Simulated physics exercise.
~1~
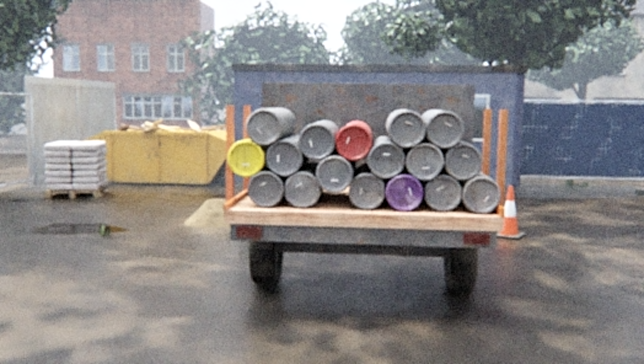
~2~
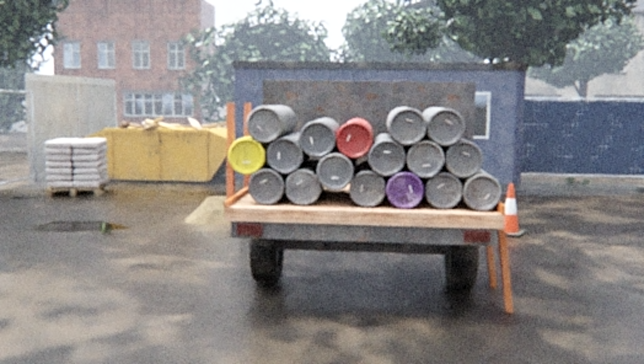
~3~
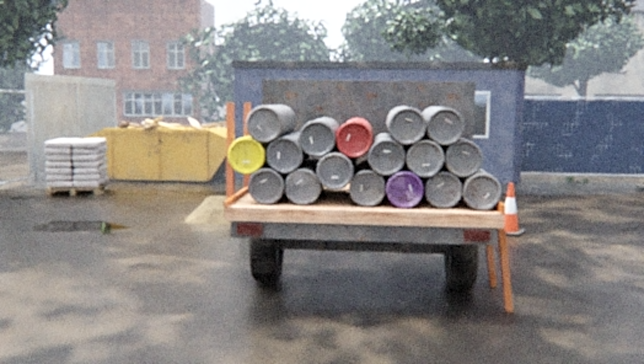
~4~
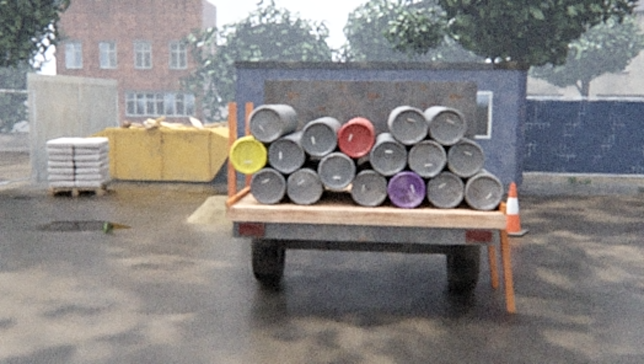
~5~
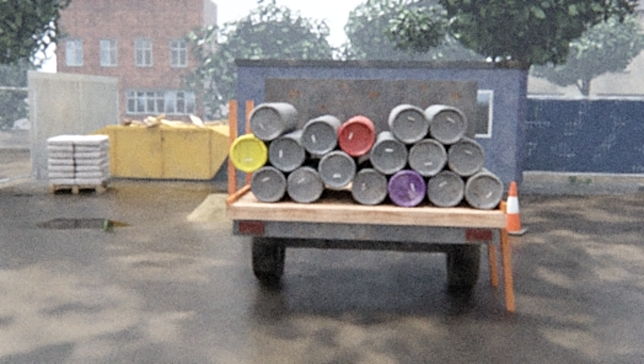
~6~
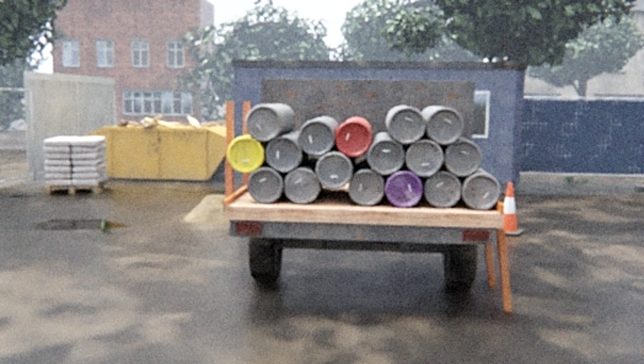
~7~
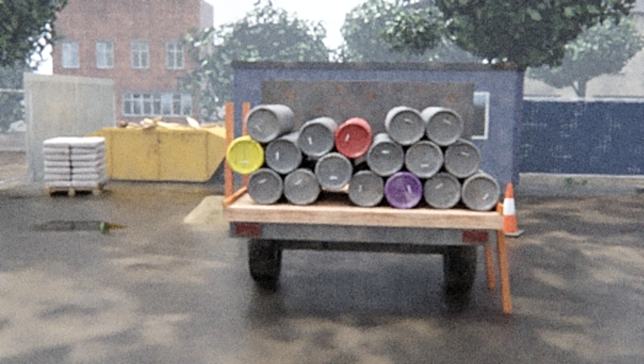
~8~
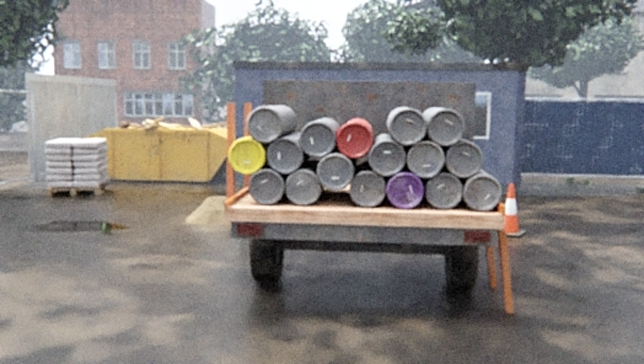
A farm trailer stands parked in a yard, seen from behind by a slightly swaying camera, its flat deck stacked with cylinders lying ends towards us. Most are grey, with a yellow one at the left edge, a red one higher near the middle and a purple one in the bottom row. Orange posts hold both sides, with a traffic cone at right and a yellow skip behind at left. The right-hand posts swing out and down, and hang below the deck. The left posts stay upright, the stack keeps its place, and no cylinder falls.
